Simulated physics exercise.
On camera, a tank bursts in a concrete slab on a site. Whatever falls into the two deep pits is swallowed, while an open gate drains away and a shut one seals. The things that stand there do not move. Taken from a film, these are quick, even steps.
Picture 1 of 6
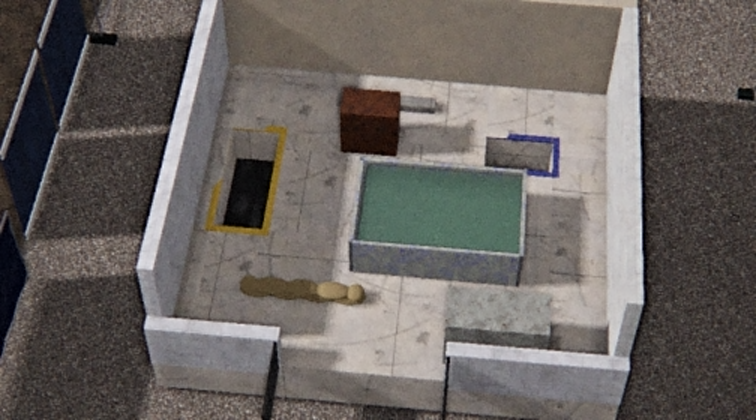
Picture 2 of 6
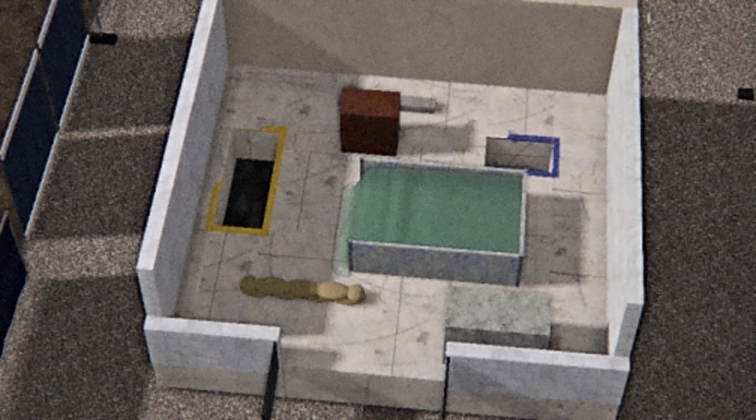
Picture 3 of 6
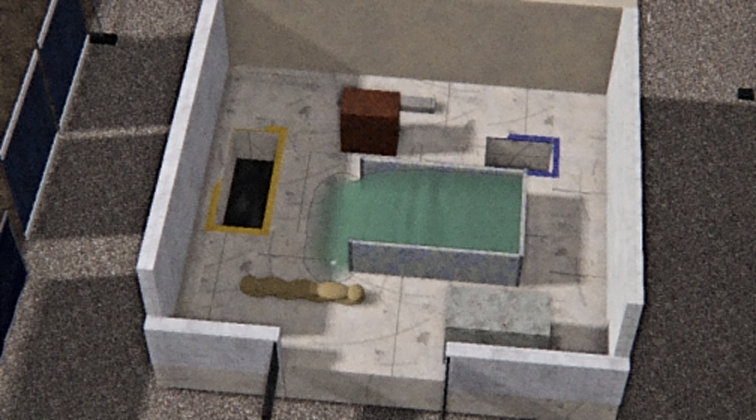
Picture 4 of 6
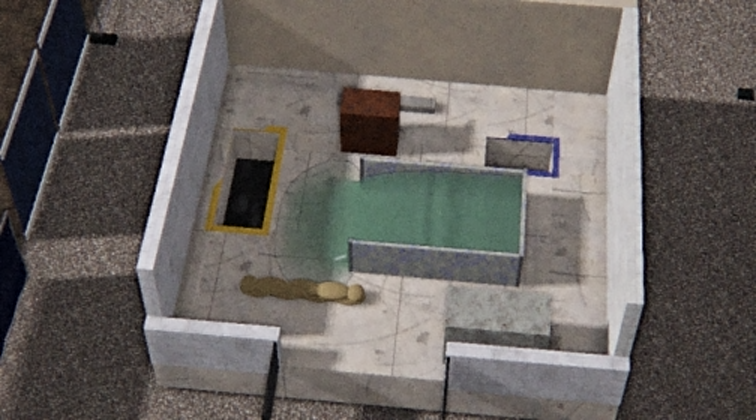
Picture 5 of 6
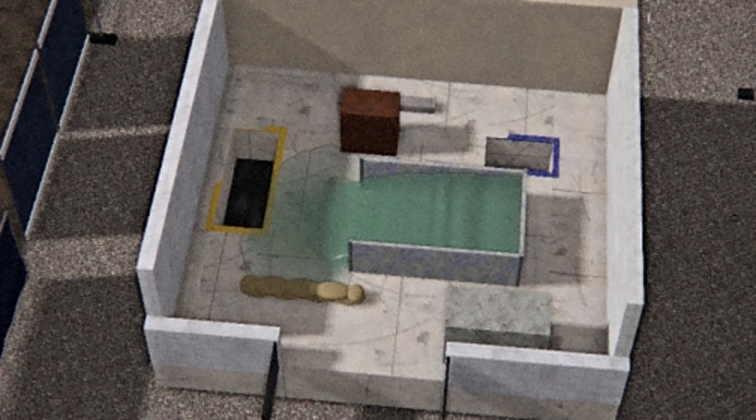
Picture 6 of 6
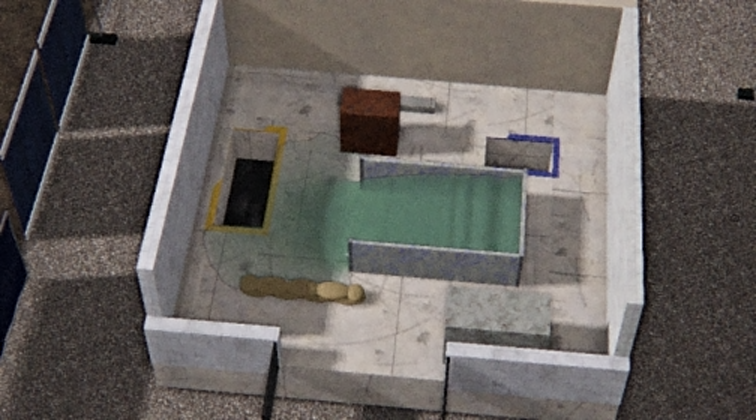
We see an open tank of still green water on a walled concrete slab; its left side opens and water pours out, spreading left across the floor to the yellow-edged opening while the surrounding objects stay still.
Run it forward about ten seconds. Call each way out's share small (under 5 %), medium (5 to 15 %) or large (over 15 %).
Small, medium or large: The gate gets a medium share; the blue pit gets a small share; the yellow pit gets a large share.
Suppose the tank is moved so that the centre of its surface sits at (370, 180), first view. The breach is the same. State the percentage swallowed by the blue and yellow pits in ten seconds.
Shares - blue: 0 in a hundred; yellow: 85 in a hundred.
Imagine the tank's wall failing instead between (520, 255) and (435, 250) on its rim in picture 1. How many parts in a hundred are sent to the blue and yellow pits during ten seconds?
Result - blue: 15 %; yellow: 8 %.
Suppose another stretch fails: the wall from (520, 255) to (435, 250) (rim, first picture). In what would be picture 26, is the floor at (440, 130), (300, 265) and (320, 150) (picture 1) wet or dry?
Taking them in order, I'd say not reached, swamped and not reached.
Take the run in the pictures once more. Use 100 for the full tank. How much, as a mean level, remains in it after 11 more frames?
That would be roughly 42 per cent.
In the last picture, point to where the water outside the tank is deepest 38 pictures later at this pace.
It should be deepest at about (439, 357).
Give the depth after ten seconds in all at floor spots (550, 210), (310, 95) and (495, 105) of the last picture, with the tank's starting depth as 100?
First 2, next 2, last 2 in a hundred.
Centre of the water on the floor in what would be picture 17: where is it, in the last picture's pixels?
Somewhere around (361, 238) in the last view.
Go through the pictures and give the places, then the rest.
Still water in the open tank at (440, 209), in the first picture.
Water pours out at (359, 221) and has run to (348, 274), in the second picture.
The front is at (325, 278), out from the gap at (359, 222), in the third picture.
Water pours out at (359, 223) and has run to (292, 278), in the fourth picture.
The front is at (245, 242), out from the gap at (359, 223), in the fifth picture.
The front is at (209, 241), out from the gap at (359, 223), in the sixth picture.
A moment on, water covers 20 % of the floor; the gate 0 %, the blue pit 0 %, the yellow pit 11 %.
Next, water covers 30 % of the floor; the gate 0 %, the blue pit 0 %, the yellow pit 24 %.
Then, water covers 40 % of the floor; the gate 0 %, the blue pit 0 %, the yellow pit 41 %.
Later, water covers 60 % of the floor; the gate 3 %, the blue pit 0 %, the yellow pit 55 %.
In the end, water covers 65 % of the floor; the gate 7 %, the blue pit 0 %, the yellow pit 63 %.
